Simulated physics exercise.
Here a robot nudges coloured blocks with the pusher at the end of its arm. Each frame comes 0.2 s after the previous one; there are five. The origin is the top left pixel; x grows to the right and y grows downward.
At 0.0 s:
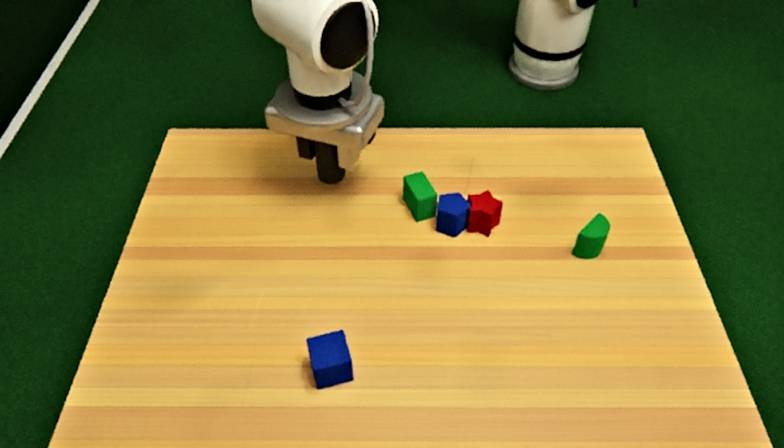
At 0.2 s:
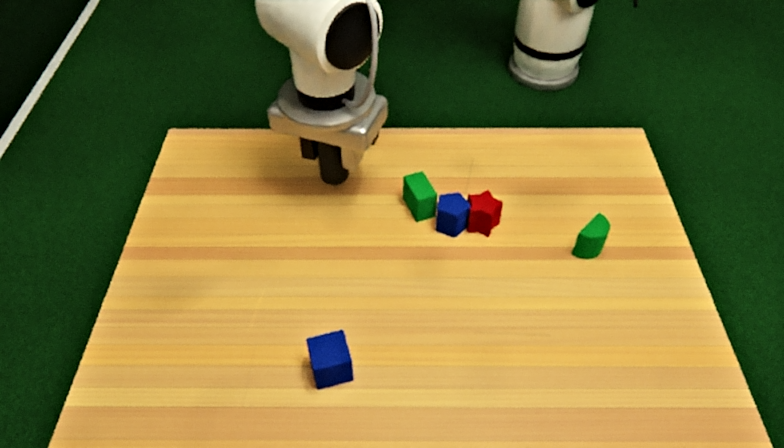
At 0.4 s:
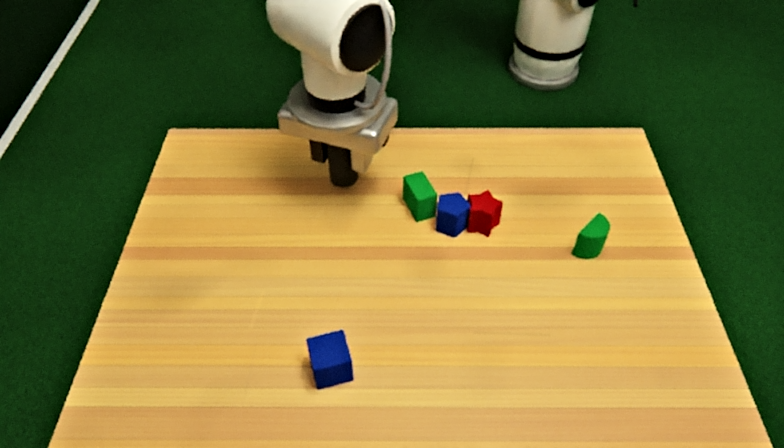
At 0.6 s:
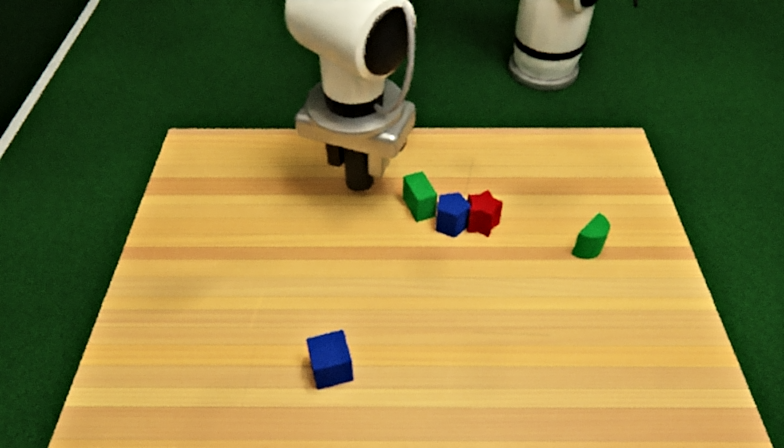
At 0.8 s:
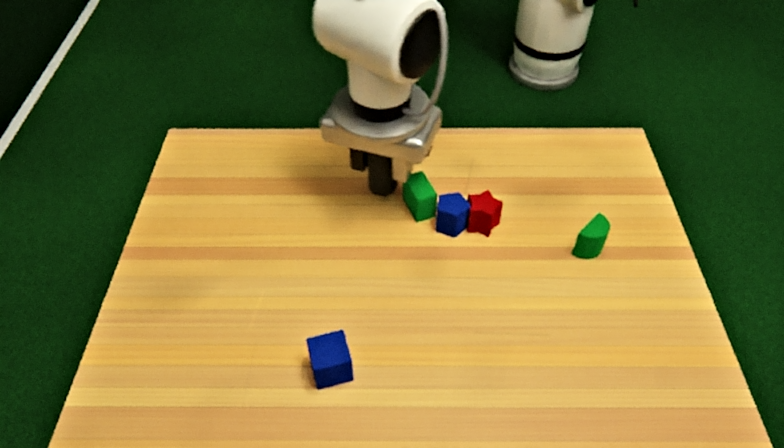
We see a robot arm above a wooden table holding green and blue blocks and a red star. The arm's dark pusher moves gradually right toward the green block near the blue pentagon, while all the blocks stay still.
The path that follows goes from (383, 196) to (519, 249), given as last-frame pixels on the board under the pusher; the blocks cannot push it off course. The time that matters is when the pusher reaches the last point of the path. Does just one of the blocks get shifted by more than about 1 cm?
In short: No.
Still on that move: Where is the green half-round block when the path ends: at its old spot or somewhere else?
The block in question stays where it was by the end.
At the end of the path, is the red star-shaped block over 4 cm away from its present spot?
That would be a yes.
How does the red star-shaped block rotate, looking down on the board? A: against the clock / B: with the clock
(A)
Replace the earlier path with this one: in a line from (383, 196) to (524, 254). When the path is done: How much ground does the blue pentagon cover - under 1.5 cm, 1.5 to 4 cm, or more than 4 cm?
If I had to pick, the blue pentagon travels beyond 4 cm here.
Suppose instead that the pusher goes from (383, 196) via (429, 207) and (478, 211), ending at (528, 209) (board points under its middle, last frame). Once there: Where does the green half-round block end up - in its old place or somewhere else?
At the end of the path, it will still be in place.
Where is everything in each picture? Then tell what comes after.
In the first frame, lower end of the pusher (332, 175), tops of blocks, green oblong (420, 185), blue pentagon (453, 203), red star-shaped block (485, 202), green half-round block (597, 226).
In the second frame, pusher (335, 176), blocks as before.
In the third frame, pusher (344, 178), blocks as before.
In the fourth frame, pusher (360, 182), blocks as before.
In the fifth frame, pusher (383, 186), green oblong (420, 185), blue pentagon (453, 203), red star-shaped block (485, 202), green half-round block (597, 226).
On the path given first. One third of the way, pusher (426, 204); green oblong (454, 193), turned 40° clockwise; blue pentagon (474, 214); red star-shaped block (500, 205), turned 20° anticlockwise.
Two thirds of the way, pusher (473, 222); green oblong (502, 209), turned 25° clockwise; blue pentagon (515, 236), turned 75° clockwise; red star-shaped block (529, 207), turned 65° anticlockwise.
At the end, pusher (521, 240); green oblong (546, 217), turned 15° anticlockwise; blue pentagon (534, 253), turned 125° clockwise; red star-shaped block (563, 203), turned 105° anticlockwise; green half-round block not moved.
